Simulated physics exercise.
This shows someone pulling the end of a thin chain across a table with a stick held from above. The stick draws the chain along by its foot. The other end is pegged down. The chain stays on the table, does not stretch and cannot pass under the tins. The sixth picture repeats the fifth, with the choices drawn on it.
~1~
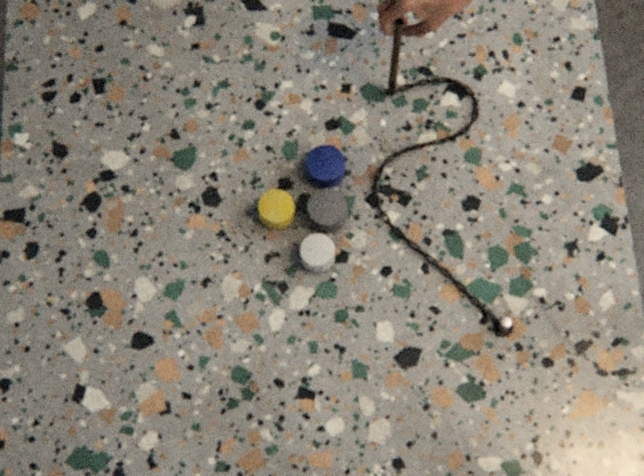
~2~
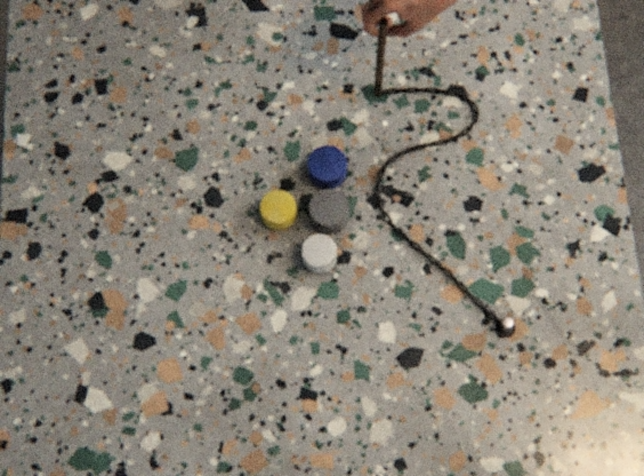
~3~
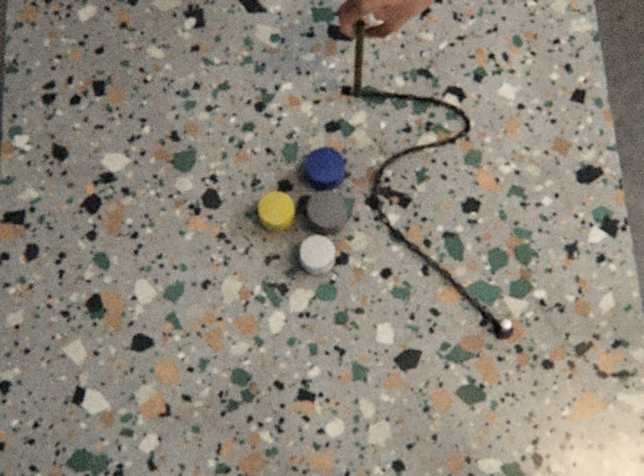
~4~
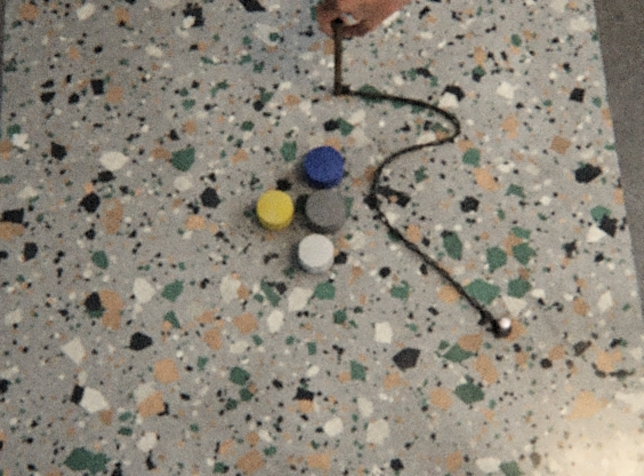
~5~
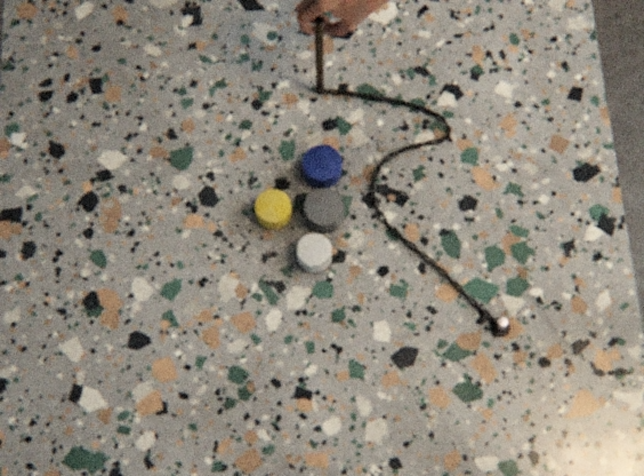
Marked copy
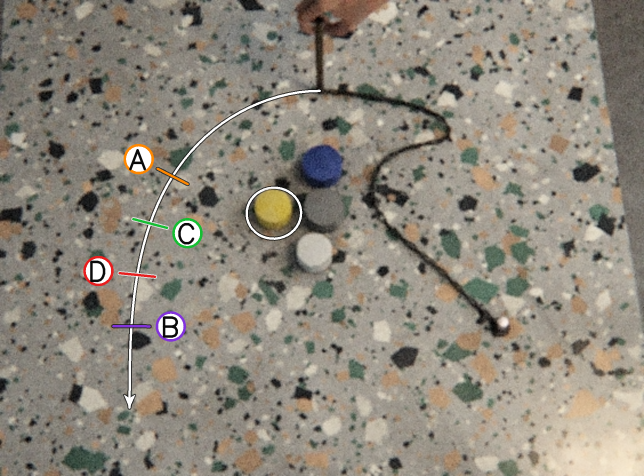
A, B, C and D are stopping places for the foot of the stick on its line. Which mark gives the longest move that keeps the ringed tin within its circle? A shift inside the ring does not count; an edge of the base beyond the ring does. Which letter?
Mark D.
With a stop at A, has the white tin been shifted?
No.
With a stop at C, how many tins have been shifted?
By then, none.
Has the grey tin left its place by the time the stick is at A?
No.
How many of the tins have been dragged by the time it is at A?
By then, none.
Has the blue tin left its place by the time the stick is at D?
By then, yes.
On the marked copy, A at (173, 176); B at (132, 326); C at (150, 224); D at (137, 275); the ring at (274, 213); the route from (320, 91) via (158, 204) to (130, 408).
Taking D. A third of the way, foot of the stick (226, 121); yellow tin (273, 209).
Two thirds of the way, foot of the stick (163, 195); yellow tin (273, 209).
When it is over, foot of the stick (137, 275); grey tin (326, 223); yellow tin (273, 209); blue tin (312, 188); the yellow tin is still in its ring.
As for the rest, A is safe but short; B drags the ringed tin to (261, 230); C is safe but short.
